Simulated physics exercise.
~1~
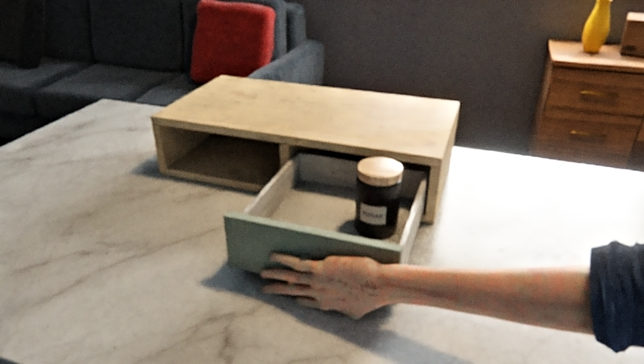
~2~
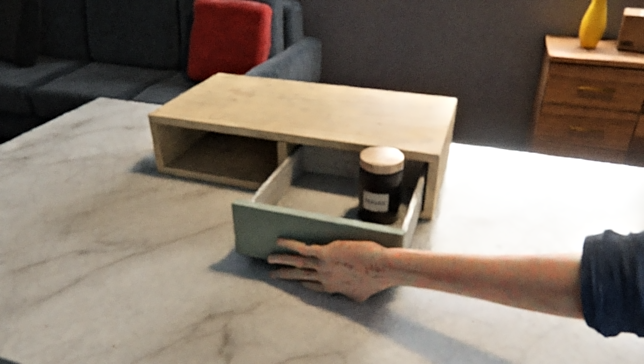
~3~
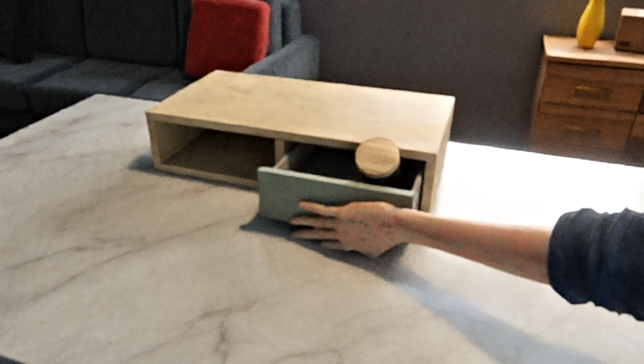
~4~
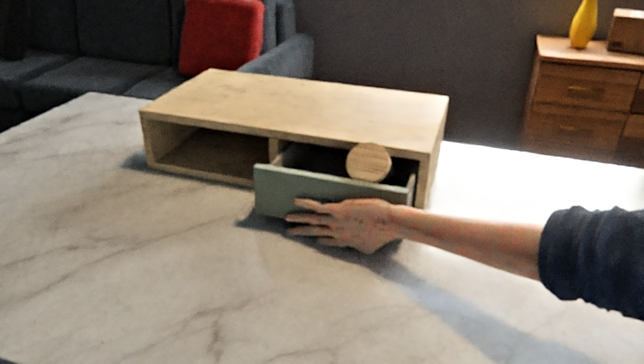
At the start, a low wooden cabinet sits on a pale marbled tabletop with its grey-green drawer pulled out, and a black jar with a wooden lid stands upright inside. A hand reaching in from the right rests against the drawer front and pushes it inwards. The drawer slides partway back, carrying the jar towards the cabinet. As it goes further in, the jar tips over so that its round lid faces outwards above the drawer front. The drawer then stops moving and stays ajar, with the hand still against it and the jar leaning at the opening.
